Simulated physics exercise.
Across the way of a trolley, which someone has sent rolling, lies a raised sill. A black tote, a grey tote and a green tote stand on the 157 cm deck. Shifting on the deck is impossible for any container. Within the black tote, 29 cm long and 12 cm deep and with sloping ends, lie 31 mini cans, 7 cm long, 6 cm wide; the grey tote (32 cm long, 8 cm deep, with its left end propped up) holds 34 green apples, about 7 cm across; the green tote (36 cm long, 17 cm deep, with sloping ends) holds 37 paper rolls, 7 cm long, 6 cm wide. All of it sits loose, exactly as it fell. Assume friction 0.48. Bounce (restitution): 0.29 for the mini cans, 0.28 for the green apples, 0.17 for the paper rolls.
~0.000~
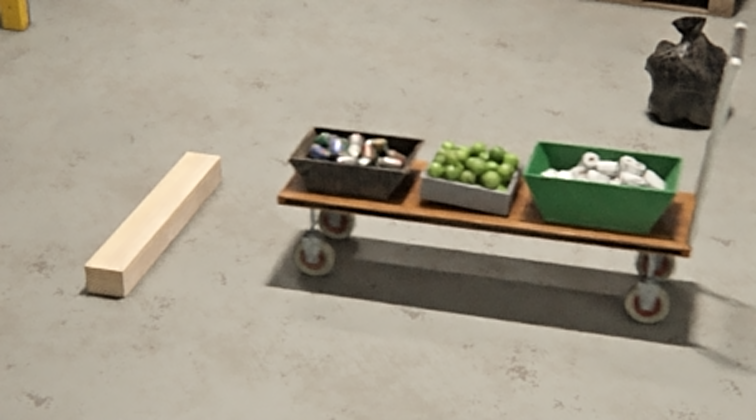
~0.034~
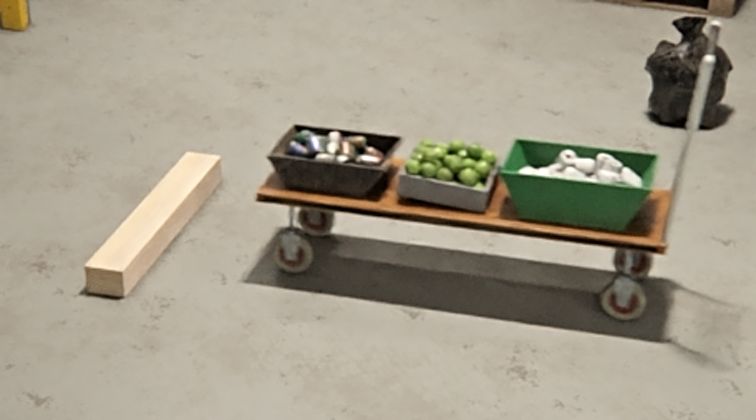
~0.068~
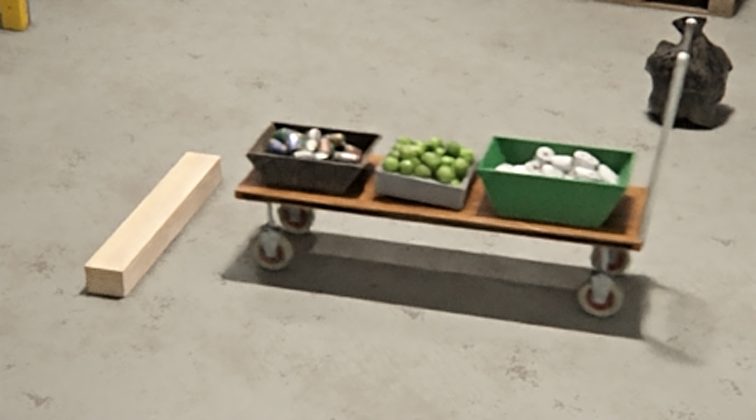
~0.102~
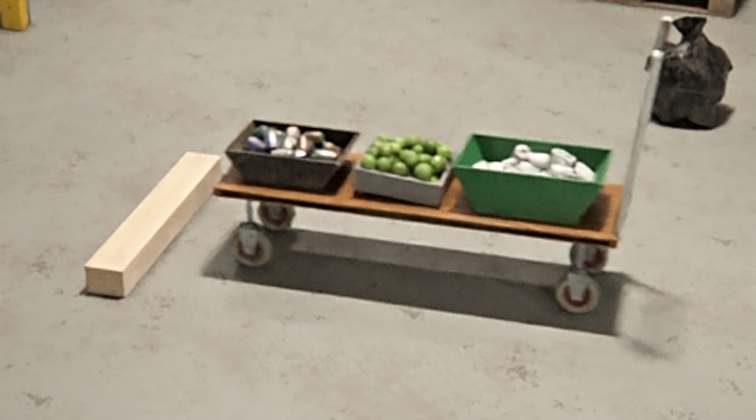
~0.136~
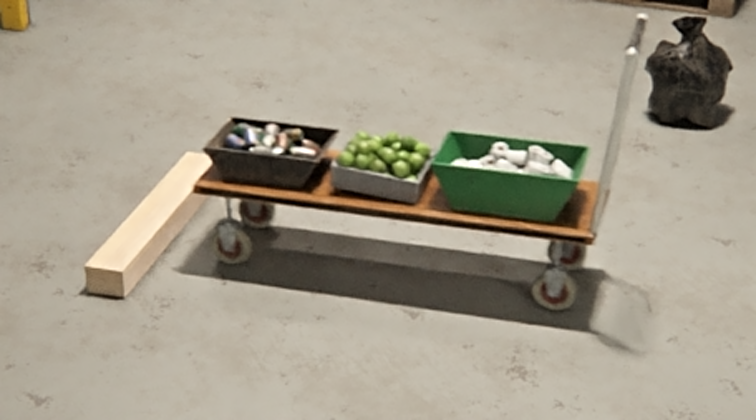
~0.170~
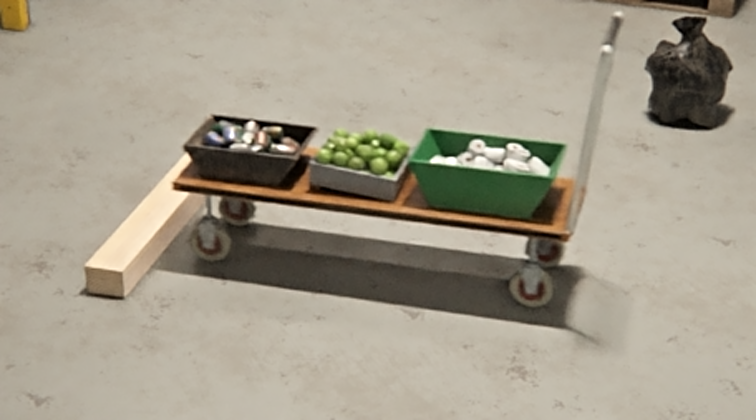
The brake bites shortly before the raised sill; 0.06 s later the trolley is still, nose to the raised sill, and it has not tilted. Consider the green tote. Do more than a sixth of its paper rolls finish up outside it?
No.
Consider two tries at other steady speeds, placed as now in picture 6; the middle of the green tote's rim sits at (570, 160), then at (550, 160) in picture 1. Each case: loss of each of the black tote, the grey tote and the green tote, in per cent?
Losses in order of the tries would be black tote 0 and 0 %, grey tote 20 and 10 %, green tote 0 and 0 %.
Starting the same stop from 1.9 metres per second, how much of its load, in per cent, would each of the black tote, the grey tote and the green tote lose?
In that case the black tote sheds 0 per cent of its load, the grey tote 20 per cent, and the green tote 0 per cent.
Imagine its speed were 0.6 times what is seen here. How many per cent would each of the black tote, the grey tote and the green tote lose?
In that case the black tote sheds 0 per cent, the grey tote 10 per cent and the green tote 0 per cent.
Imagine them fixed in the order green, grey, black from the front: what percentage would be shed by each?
Black tote 20 %, grey tote 30 %, green tote 0 %.
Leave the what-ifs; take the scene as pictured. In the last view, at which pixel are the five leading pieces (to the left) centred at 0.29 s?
Around (179, 125) in pixels.
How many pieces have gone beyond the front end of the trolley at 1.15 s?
Roughly 2 pieces.
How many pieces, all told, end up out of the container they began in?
Pieces: Around 12.
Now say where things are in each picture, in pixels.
In the first frame (places track the rim corner closest to us here), green tote (674, 192); grey tote (507, 193); 57 cm to go; all still inside.
Green tote (649, 189); grey tote (484, 190); 48 cm to go, in the second frame.
Green tote (625, 186); grey tote (461, 187); 40 cm to go, in the third frame.
Green tote (601, 183); grey tote (438, 185); 31 cm to go, in the fourth frame.
Green tote (577, 180); grey tote (415, 182); 22 cm to go, in the fifth frame.
Green tote (553, 177); grey tote (393, 179); 13 cm to go; all still inside, in the sixth frame.
After 0.19 s, braking starts.
After 0.29 s, the black tote has all 31, the grey tote is down by 1 of 34 and the green tote has all 37.
After 0.41 s, the black tote is down by 1 of 31, the grey tote is down by 8 of 34 and the green tote has all 37.
After 0.64 s, the black tote is down by 3 of 31, the grey tote is down by 9 of 34 and the green tote has all 37.
Final count (at 1.15 s), the black tote is down by 3 of 31, the grey tote is down by 9 of 34 and the green tote has all 37. Asked share, 0 of 37, 0 per cent.
